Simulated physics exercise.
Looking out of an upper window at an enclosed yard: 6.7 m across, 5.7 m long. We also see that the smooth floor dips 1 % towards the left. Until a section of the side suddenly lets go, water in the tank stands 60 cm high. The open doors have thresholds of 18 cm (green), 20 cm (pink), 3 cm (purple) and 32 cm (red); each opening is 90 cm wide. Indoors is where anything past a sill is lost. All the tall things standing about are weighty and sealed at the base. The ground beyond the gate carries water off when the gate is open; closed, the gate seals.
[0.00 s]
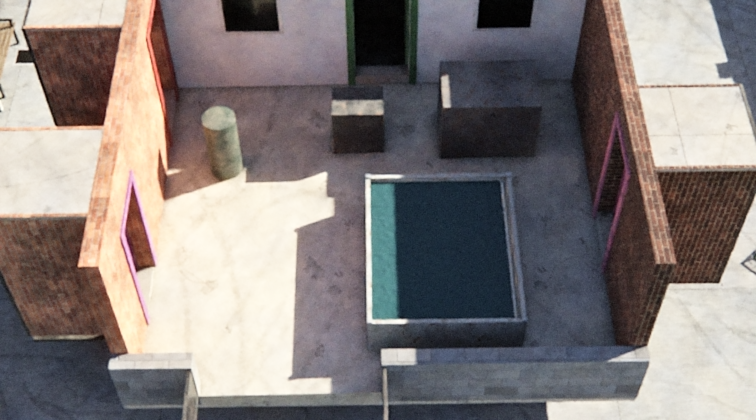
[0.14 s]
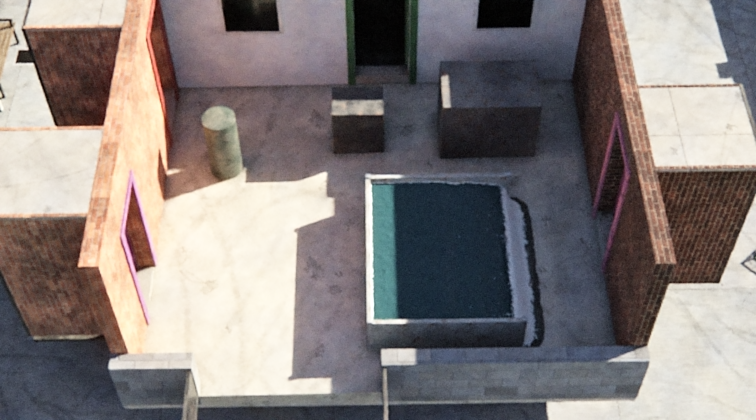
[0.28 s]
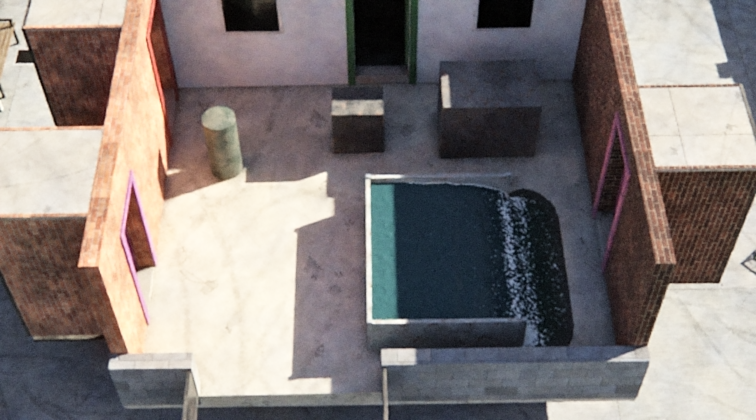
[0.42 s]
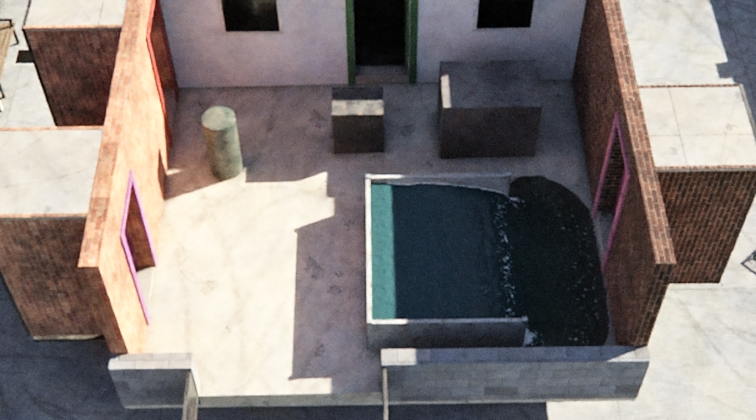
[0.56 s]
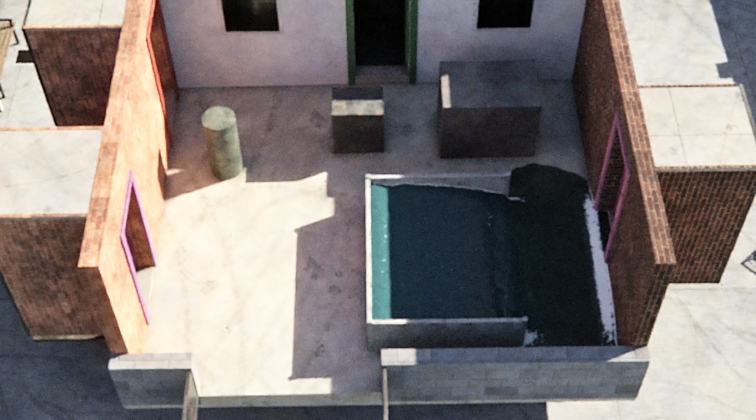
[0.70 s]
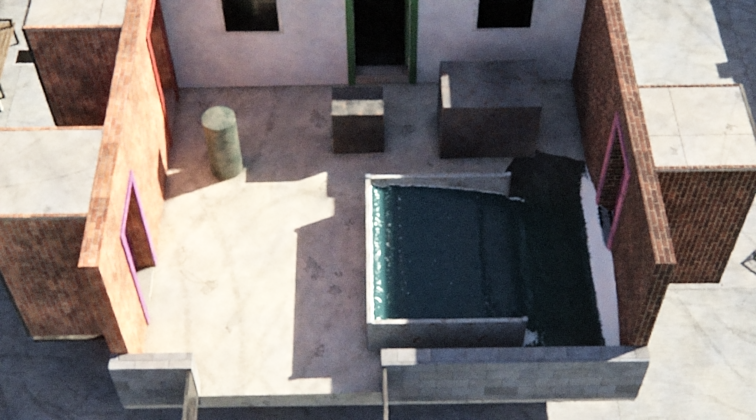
Dark water burst out through the right side of a full tank in a walled yard, spread across the floor to the brick wall on the right, and crept back along it toward the house.
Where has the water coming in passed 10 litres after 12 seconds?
At the green door it has not passed it; at the pink door it has passed it; at the purple door it has passed it; at the red door it has not passed it.
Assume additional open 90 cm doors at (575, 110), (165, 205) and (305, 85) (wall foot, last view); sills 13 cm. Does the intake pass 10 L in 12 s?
Check each in turn: The first succeeds, the second fails, the third fails.
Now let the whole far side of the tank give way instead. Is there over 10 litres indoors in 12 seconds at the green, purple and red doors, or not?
Result: Green limit passed, purple limit passed, red limit not passed.
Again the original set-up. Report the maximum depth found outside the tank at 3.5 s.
It tops out at some 30 cm.
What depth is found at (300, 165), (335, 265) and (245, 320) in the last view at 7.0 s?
3, 0 and 1 cm.
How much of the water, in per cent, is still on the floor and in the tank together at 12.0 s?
Roughly 80 percent.
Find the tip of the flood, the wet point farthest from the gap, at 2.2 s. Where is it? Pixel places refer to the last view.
Around pixel (563, 82).
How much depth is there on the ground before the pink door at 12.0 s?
I'd put it near 6.5 cm.
After 1.4 s water covers 20 % of the floor and is deepest (46 cm) near (610, 372); green door not reached, pink door 43 cm at the sill, 72 L in, purple door not reached, red door not reached.
After 2.2 s water covers 25 % of the floor and is deepest (42 cm) near (610, 372); green door not reached, pink door 36 cm at the sill, 165 L in, purple door not reached, red door not reached.
After 3.5 s water covers 50 % of the floor and is deepest (30 cm) near (568, 113); green door 3 cm at the sill, 0 L in, pink door 19 cm at the sill, 213 L in, purple door not reached, red door not reached.
After 7.0 s water covers 85 % of the floor and is deepest (20 cm) near (592, 265); green door 7 cm at the sill, 0 L in, pink door 18 cm at the sill, 215 L in, purple door 5 cm at the sill, 23 L in, red door 14 cm at the sill, 0 L in.
After 12.0 s water covers 95 % of the floor and is deepest (13 cm) near (143, 359); green door 4 cm at the sill, 0 L in, pink door 6 cm at the sill, 215 L in, purple door 7 cm at the sill, 66 L in, red door 11 cm at the sill, 0 L in.
